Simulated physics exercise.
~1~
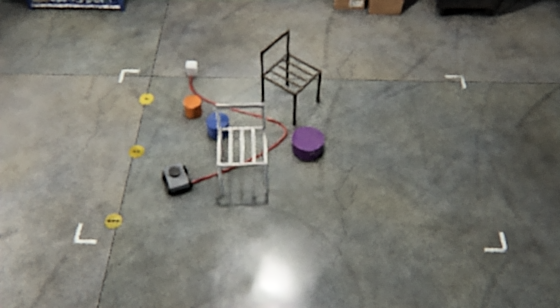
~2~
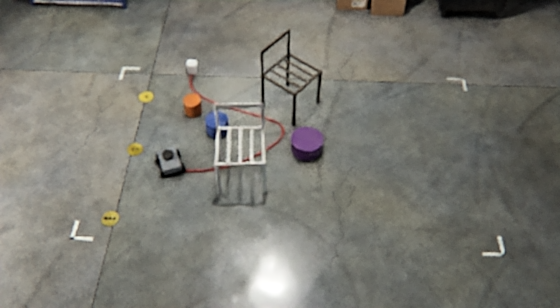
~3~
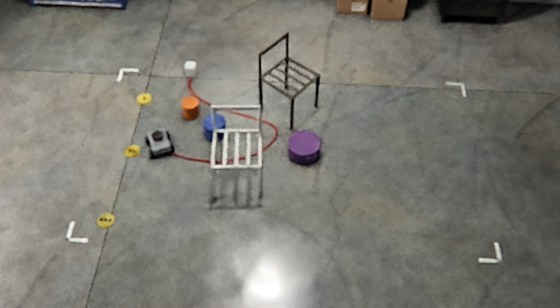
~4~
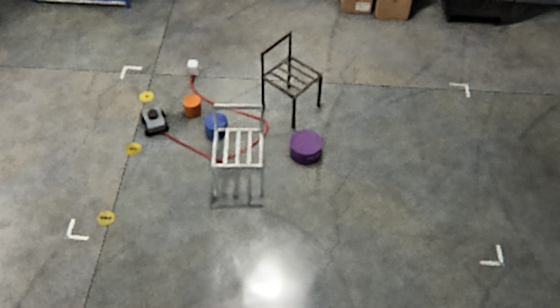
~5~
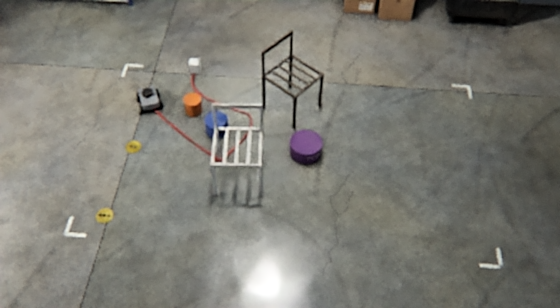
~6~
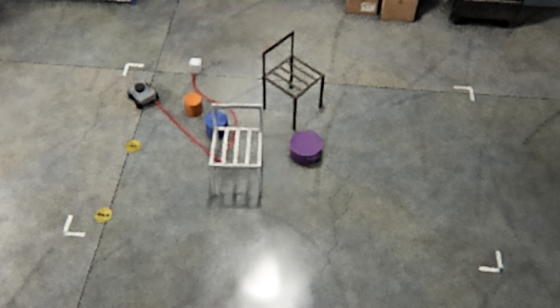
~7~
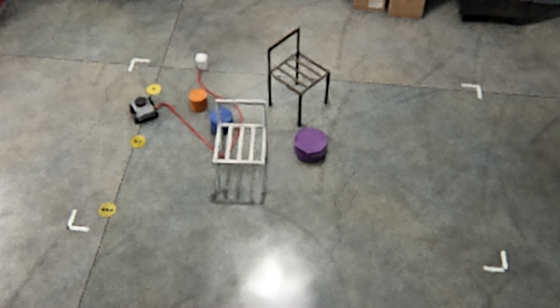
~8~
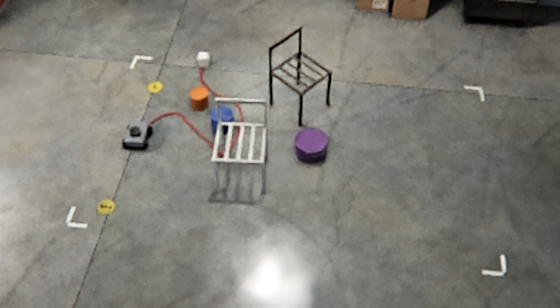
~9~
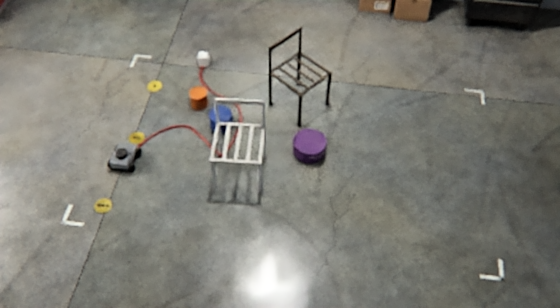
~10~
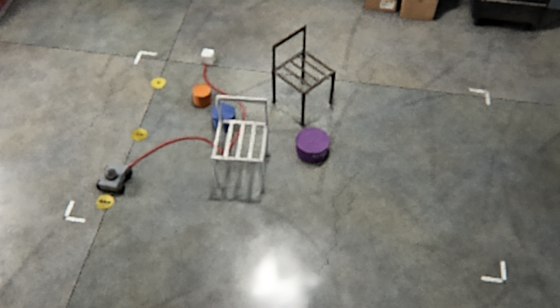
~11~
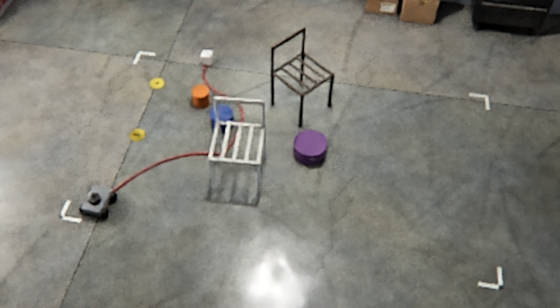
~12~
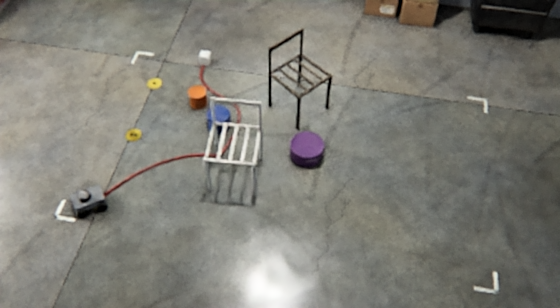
We see a small cart trailing a red lead across a concrete floor set with two chairs, a purple bin, a blue tub and an orange bucket. It moves up past the yellow marks, turns back down the left side, and stops by the lower-left corner mark, the objects unmoved.
